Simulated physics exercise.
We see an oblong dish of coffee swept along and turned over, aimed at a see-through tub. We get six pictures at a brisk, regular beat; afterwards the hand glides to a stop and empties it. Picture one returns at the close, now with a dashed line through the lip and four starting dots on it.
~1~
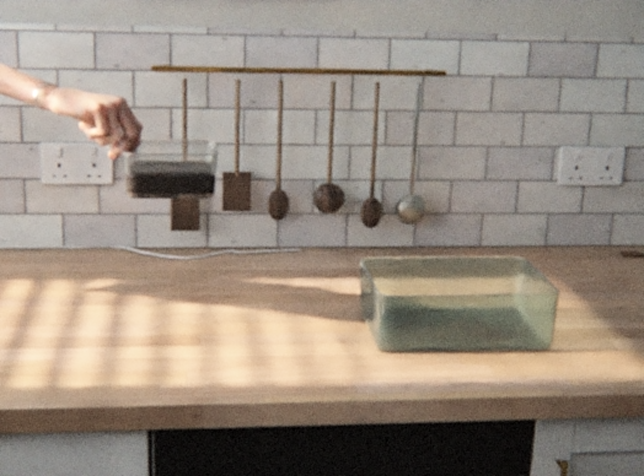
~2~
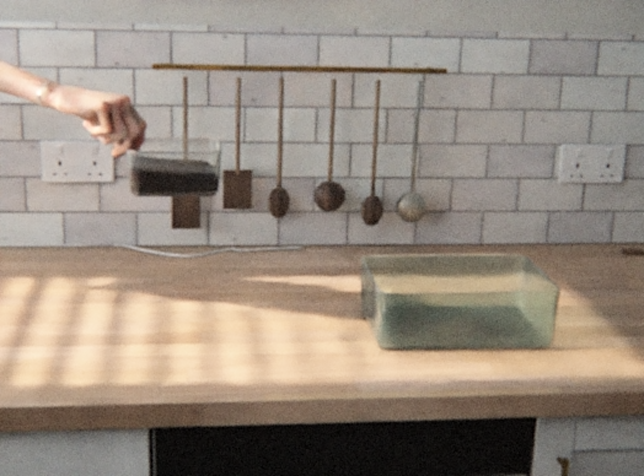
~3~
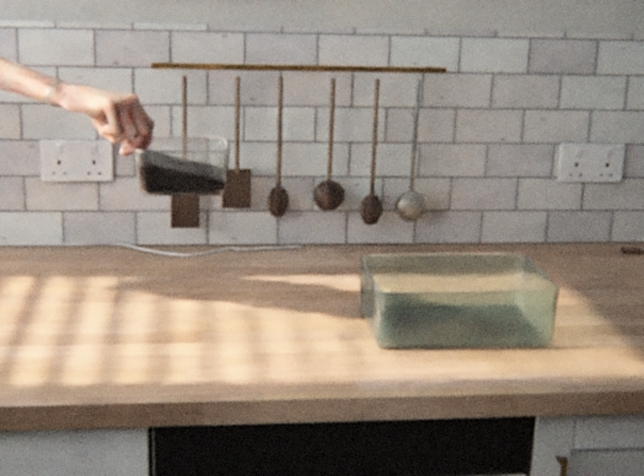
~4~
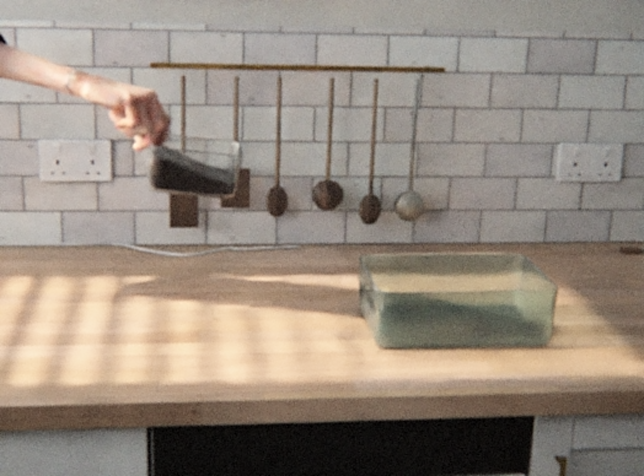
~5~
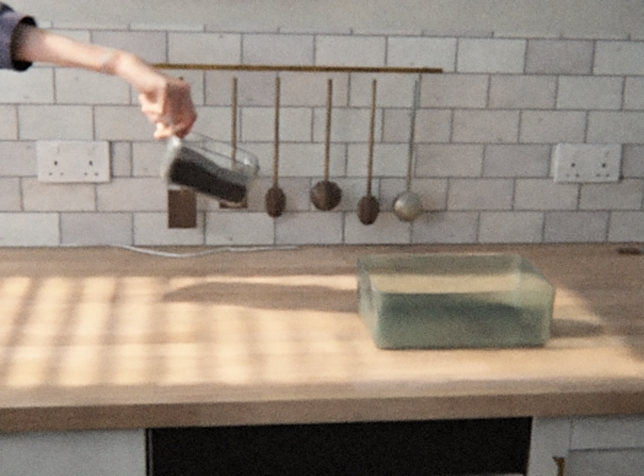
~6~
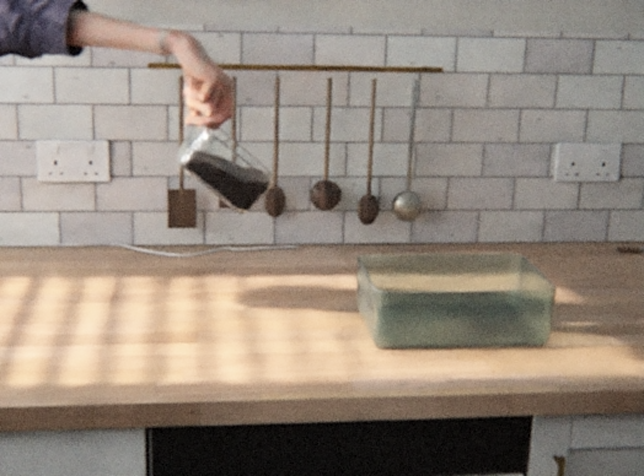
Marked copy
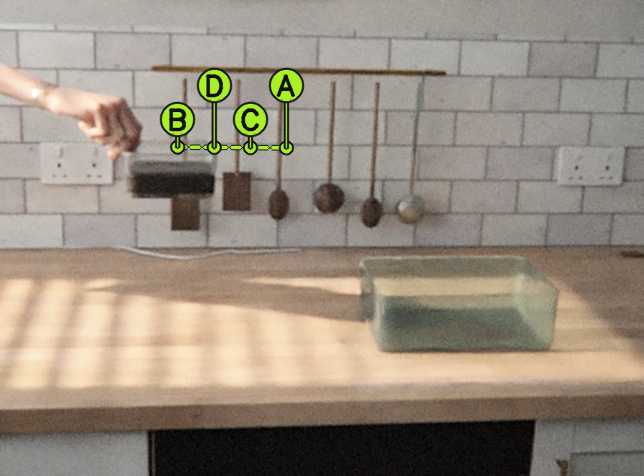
To begin with, a hand at the left holds a small clear dish of dark liquid nearly level above a wooden counter, where a see-through greenish tub sits to the right. The hand carries the dish slowly rightward, then the sleeved arm reaches further in and tilts it steeply, its right side dipping downward.
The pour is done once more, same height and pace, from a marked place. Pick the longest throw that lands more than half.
Dot C.
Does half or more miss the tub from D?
Yes, it does.
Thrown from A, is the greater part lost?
No.
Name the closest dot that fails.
Here it is dot D.
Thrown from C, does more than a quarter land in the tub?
Yes, clearly.
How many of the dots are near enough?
Two.
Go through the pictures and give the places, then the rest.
Upright, lip at (215, 147); tub from (376, 350) to (551, 347); nothing has left yet, in the first picture.
Upright, lip at (218, 145); nothing has left yet, in the second picture.
Upright, lip at (226, 144); nothing has left yet, in the third picture.
Tipped about 6°, lip at (240, 148); nothing has left yet, in the fourth picture.
Tipped about 20°, lip at (256, 161); nothing has left yet, in the fifth picture.
Tipped about 40°, lip at (271, 176); nothing has left yet, in the sixth picture.
On the marked copy, A at (286, 147); B at (177, 147); C at (250, 147); D at (214, 147).
With A, about 87 % lands in the tub, 4 % falls short and 9 % goes beside or beyond.
With B, about 0 % lands in the tub, 99 % falls short.
With C, about 78 % lands in the tub, 15 % falls short and 7 % goes beside or beyond.
With D, about 18 % lands in the tub, 78 % falls short and 4 % goes beside or beyond.
